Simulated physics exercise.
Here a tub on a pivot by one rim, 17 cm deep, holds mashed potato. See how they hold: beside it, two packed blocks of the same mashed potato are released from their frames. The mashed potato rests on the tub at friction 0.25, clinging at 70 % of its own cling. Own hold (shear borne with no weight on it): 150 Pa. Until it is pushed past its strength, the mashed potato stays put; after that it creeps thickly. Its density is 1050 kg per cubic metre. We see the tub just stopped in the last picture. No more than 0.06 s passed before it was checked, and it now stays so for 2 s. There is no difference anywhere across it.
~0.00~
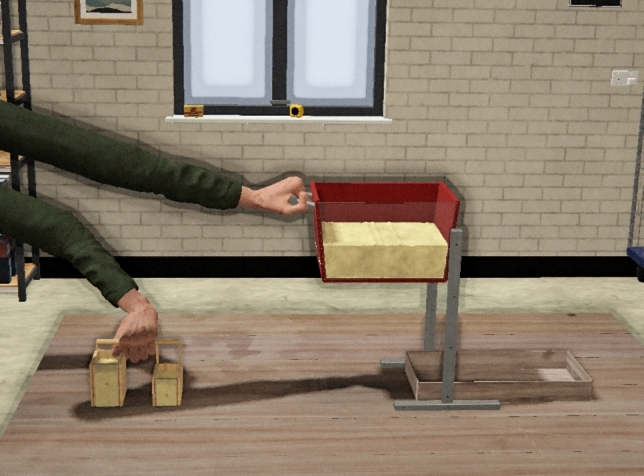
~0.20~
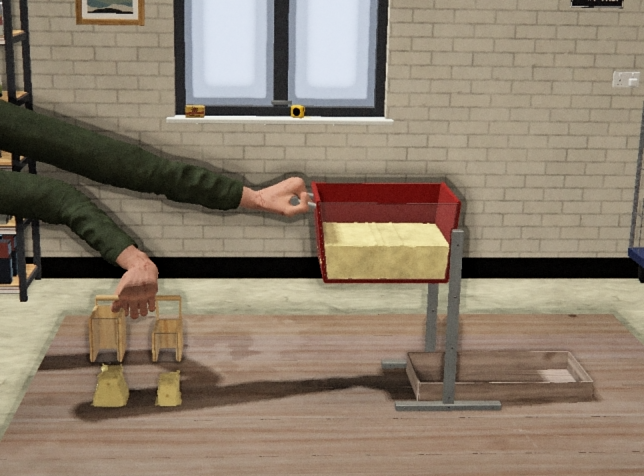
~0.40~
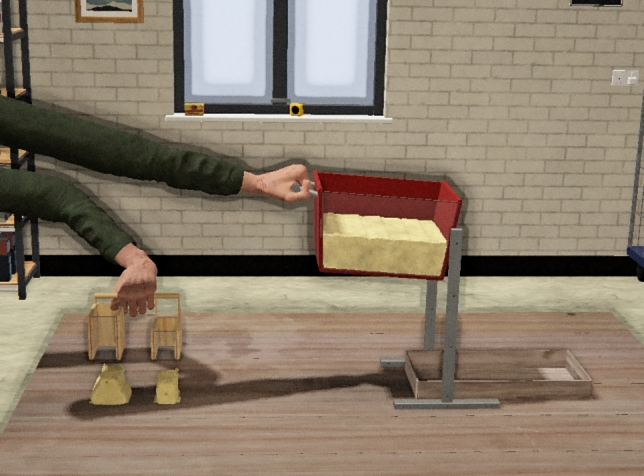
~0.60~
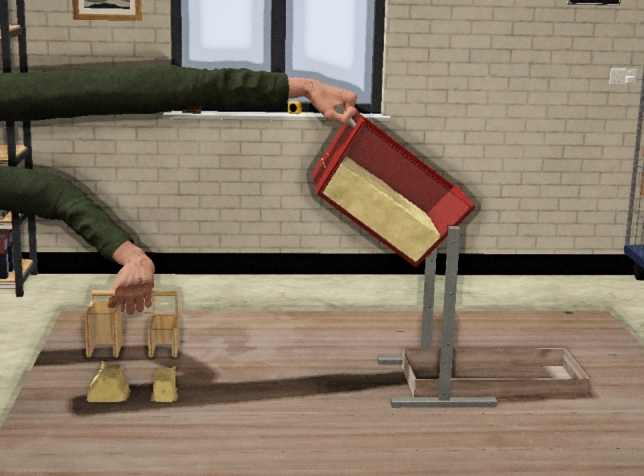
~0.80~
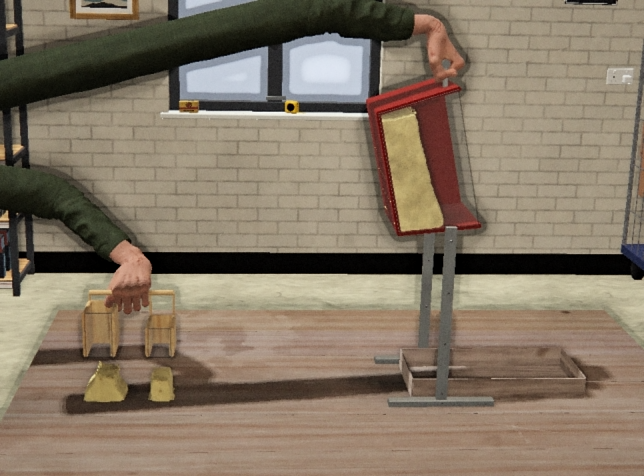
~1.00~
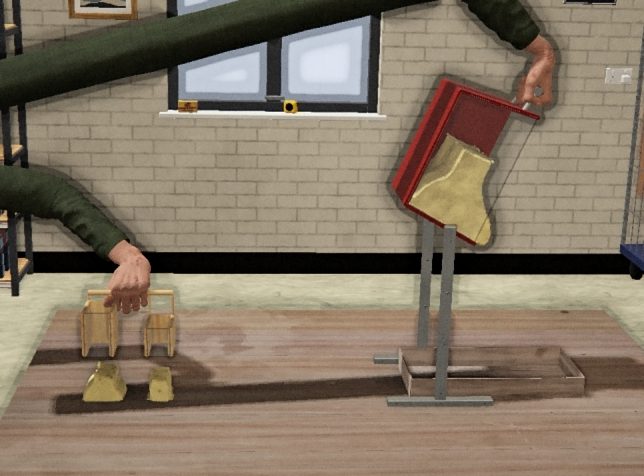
A hand lifted two small wooden moulds off pale yellow blocks, which sagged slightly, the left one more; then another hand swung a red tub up and over to the right, its yellow mash slumping inside.
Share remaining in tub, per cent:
Near 0 percent.
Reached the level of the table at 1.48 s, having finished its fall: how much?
About 100 per cent.
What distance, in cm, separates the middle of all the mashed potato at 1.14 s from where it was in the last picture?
Measured shift, roughly 16 cm.
After 1.14 s, the tub is at 113 degrees and holds 27 %.
After 1.31 s, the tub is at 113 degrees and holds 0 %.
After 1.48 s, the tub is at 113 degrees and holds 0 %.
After 1.65 s, the tub is at 113 degrees and holds 0 %.
After 3.00 s, the tub is at 113 degrees and holds 0 %.
